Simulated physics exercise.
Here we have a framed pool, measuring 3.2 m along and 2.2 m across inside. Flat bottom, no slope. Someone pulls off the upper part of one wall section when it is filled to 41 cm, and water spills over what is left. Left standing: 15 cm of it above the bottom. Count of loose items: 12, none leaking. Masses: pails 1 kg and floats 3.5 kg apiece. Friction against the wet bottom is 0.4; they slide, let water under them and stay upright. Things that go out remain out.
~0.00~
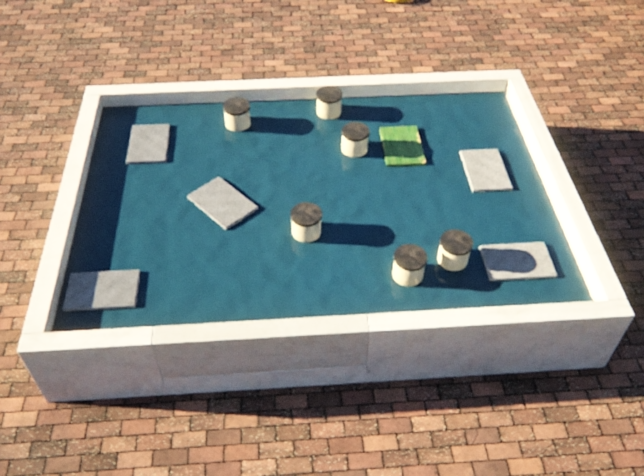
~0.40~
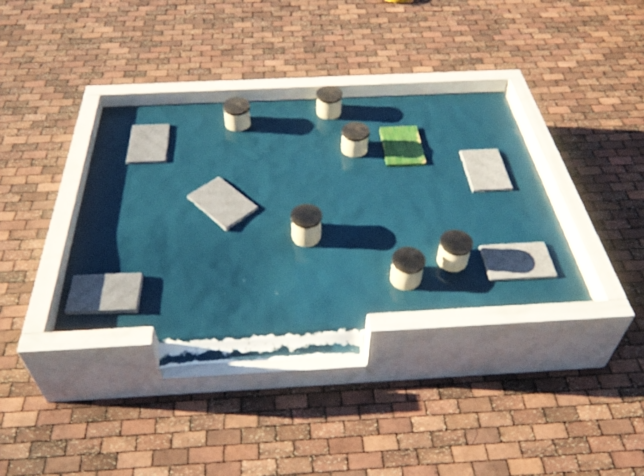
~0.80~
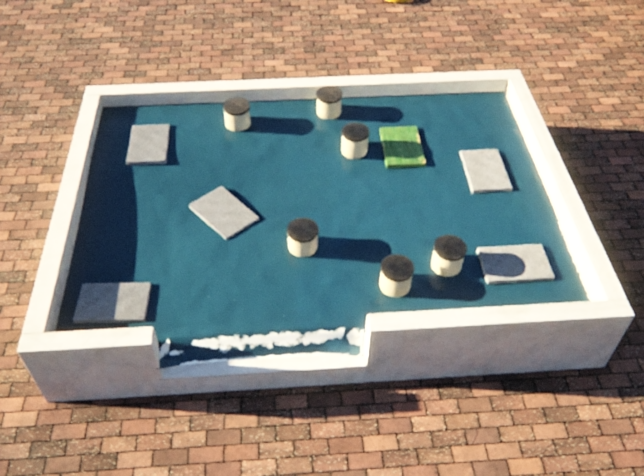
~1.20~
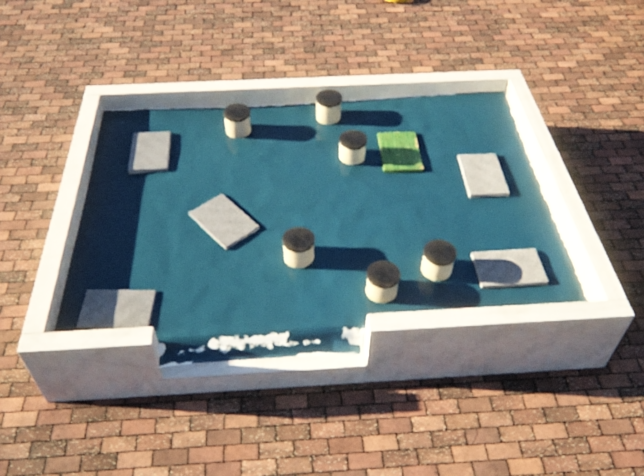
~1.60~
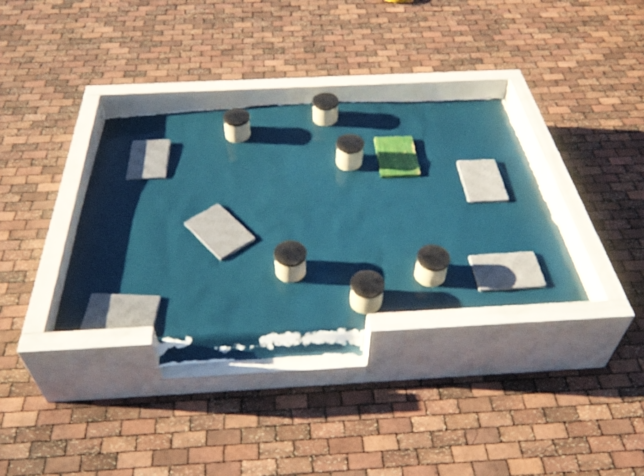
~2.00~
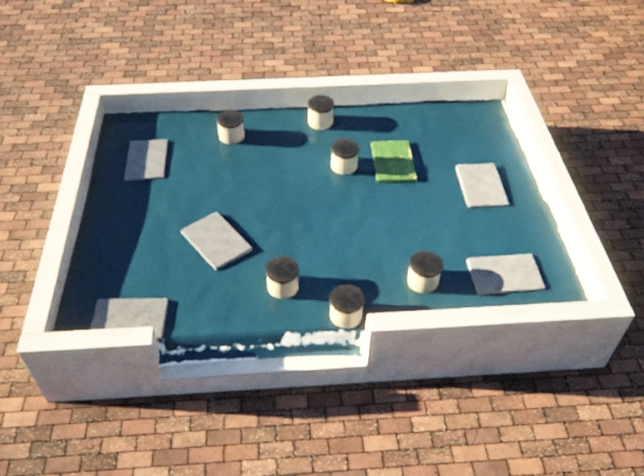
White-walled pool on brick paving losing the top of its front wall, water foaming at the gap, cylinders and slabs drifting nearer.
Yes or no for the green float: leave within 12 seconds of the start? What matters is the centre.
Note: Green float has not left by then.
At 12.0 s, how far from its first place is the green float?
Roughly 60 cm.
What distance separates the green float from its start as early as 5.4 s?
About 30 cm out of place.
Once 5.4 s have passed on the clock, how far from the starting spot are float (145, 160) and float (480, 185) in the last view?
The shifts read 20 cm and 20 cm, in that sequence.
After 2.8 s the green float is near (385, 161), 0.2 m from its start, afloat; 1 of 12 are out; 11 afloat.
After 5.4 s the green float is near (381, 174), 0.3 m from its start, afloat; 2 of 12 are out; 10 afloat.
After 8.0 s the green float is near (374, 188), 0.4 m from its start, afloat; 4 of 12 are out; 8 afloat.
After 12.0 s the green float is near (362, 209), 0.6 m from its start, afloat; 5 of 12 are out; 7 afloat.
